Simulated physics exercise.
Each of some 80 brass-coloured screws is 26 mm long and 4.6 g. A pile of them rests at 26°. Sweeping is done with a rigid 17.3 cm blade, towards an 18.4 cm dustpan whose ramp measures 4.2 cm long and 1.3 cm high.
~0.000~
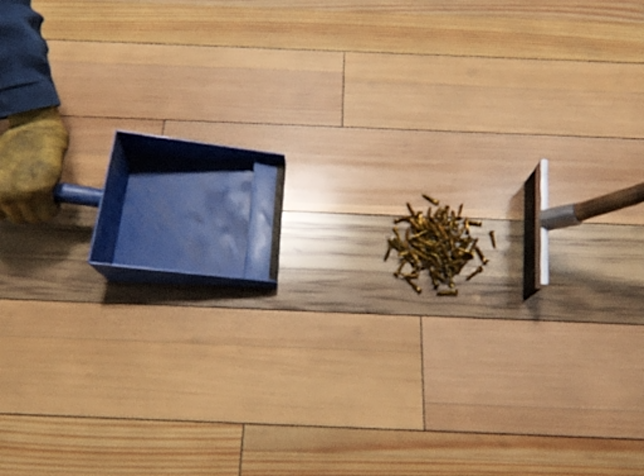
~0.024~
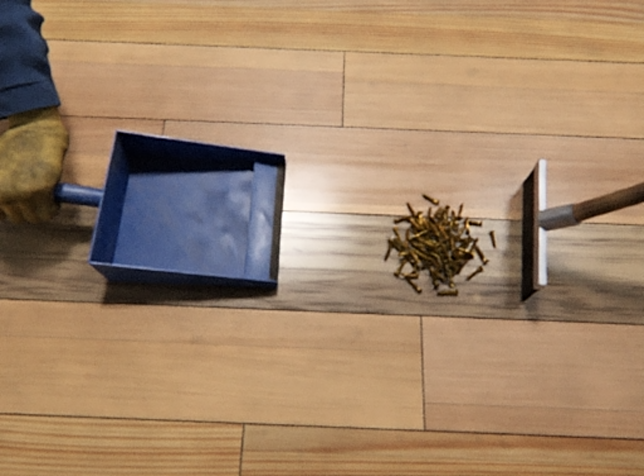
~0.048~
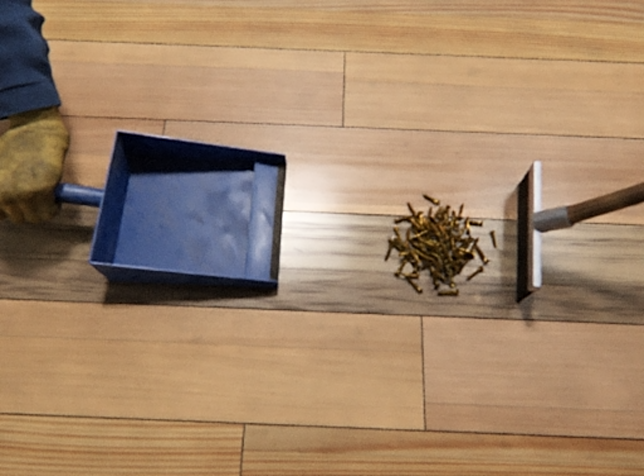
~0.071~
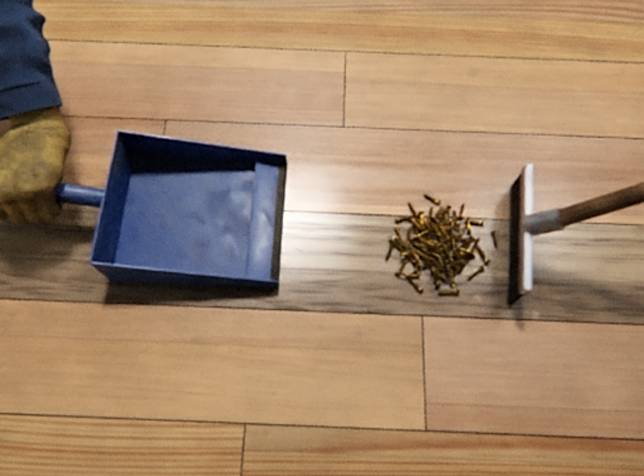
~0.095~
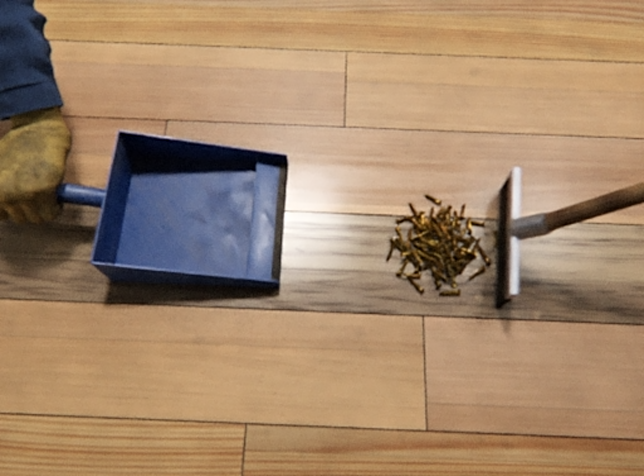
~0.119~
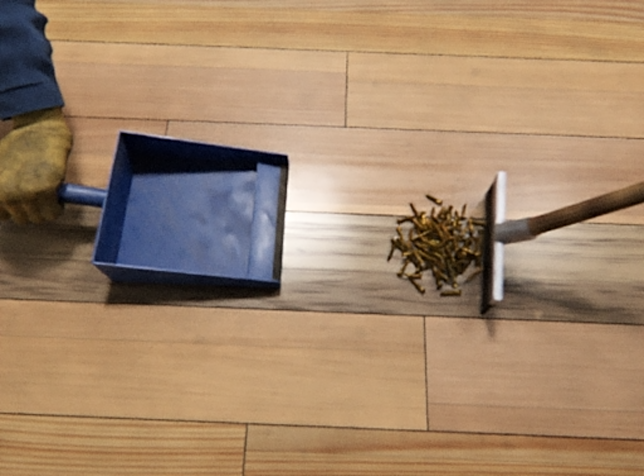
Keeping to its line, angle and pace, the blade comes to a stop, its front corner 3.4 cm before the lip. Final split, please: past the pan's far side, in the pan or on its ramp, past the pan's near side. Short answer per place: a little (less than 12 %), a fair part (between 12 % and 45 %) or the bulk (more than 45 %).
Far side - a little, pan - a fair part, near side - a fair part.
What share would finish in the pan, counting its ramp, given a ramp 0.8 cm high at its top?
I'd put it near 25 per cent, ramp counted.
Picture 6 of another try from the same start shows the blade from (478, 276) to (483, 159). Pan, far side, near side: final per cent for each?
Pan: 60, far side: 0, near side: 10.
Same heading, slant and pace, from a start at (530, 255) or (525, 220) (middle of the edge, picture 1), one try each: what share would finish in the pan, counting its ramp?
First try about 15 per cent, second about 20 per cent.
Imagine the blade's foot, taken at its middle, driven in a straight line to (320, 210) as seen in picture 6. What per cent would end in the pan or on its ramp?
Some 50 per cent.
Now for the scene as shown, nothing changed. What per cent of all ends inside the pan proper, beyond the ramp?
About 0 %.
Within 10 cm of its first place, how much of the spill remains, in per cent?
That share is some 0 percent.
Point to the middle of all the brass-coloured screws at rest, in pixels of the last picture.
I'd put it at about (284, 253).
After 0.25 s, middle of the blade 15 cm from the lip; 0 % over the lip, far side 0 %, near side 10 %.
After 0.35 s, middle of the blade 7 cm from the lip; 0 % over the lip, far side 0 %, near side 25 %.
Then, at 0.57 s, middle of the blade 4 cm from the lip; 25 % over the lip, far side 0 %, near side 25 %.
At rest (1.6 s), far side 0 %, pan 15 %, near side 25 %, in front of the lip or behind the blade 55 %.
